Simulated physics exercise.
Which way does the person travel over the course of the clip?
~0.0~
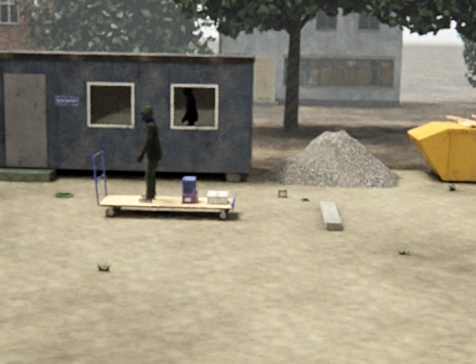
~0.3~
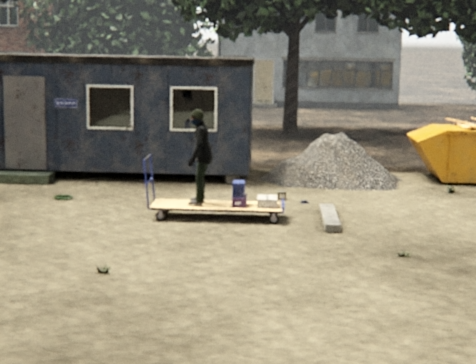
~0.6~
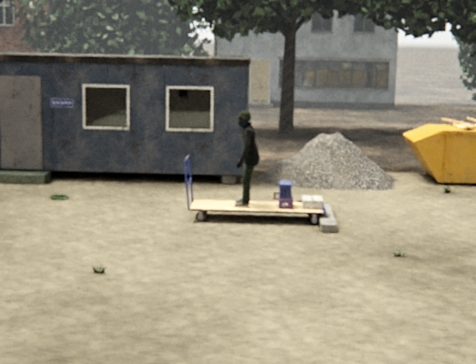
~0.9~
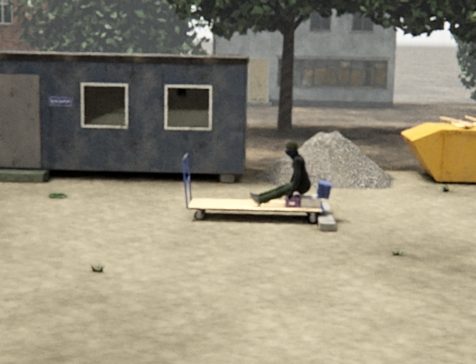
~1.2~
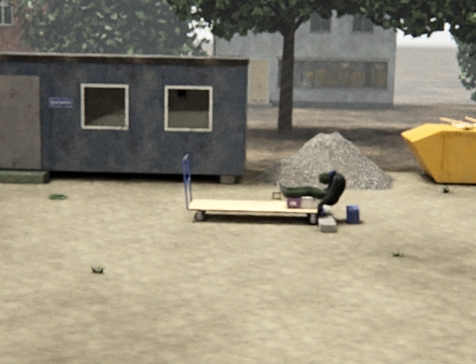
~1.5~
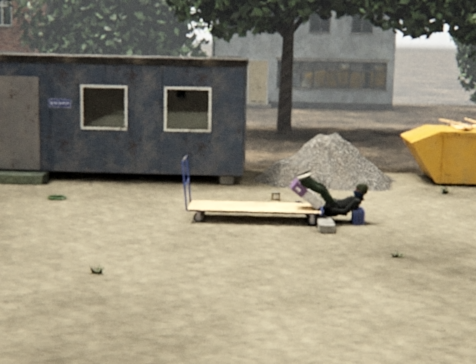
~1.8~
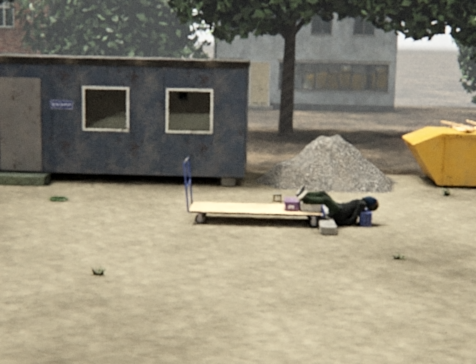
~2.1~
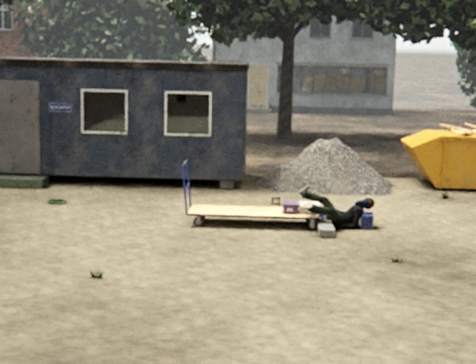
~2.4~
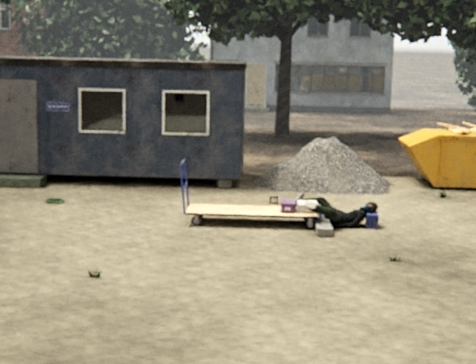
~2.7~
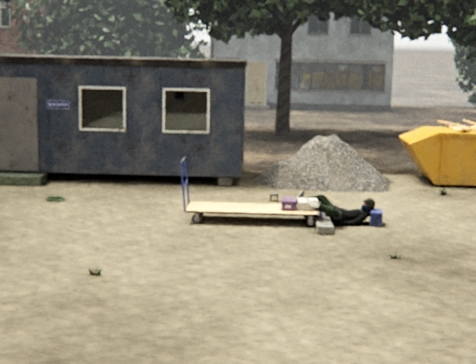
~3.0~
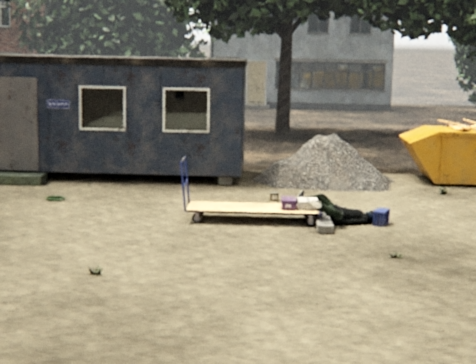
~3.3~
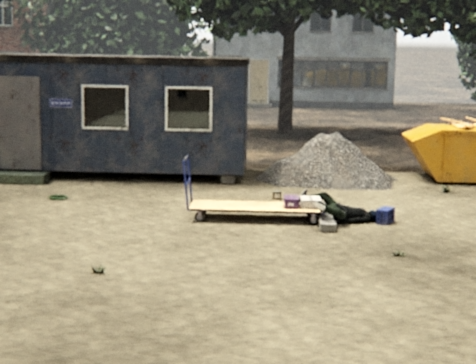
The person travels to the right, first riding on the trolley and then pitching off its front end when it stops at the kerb.
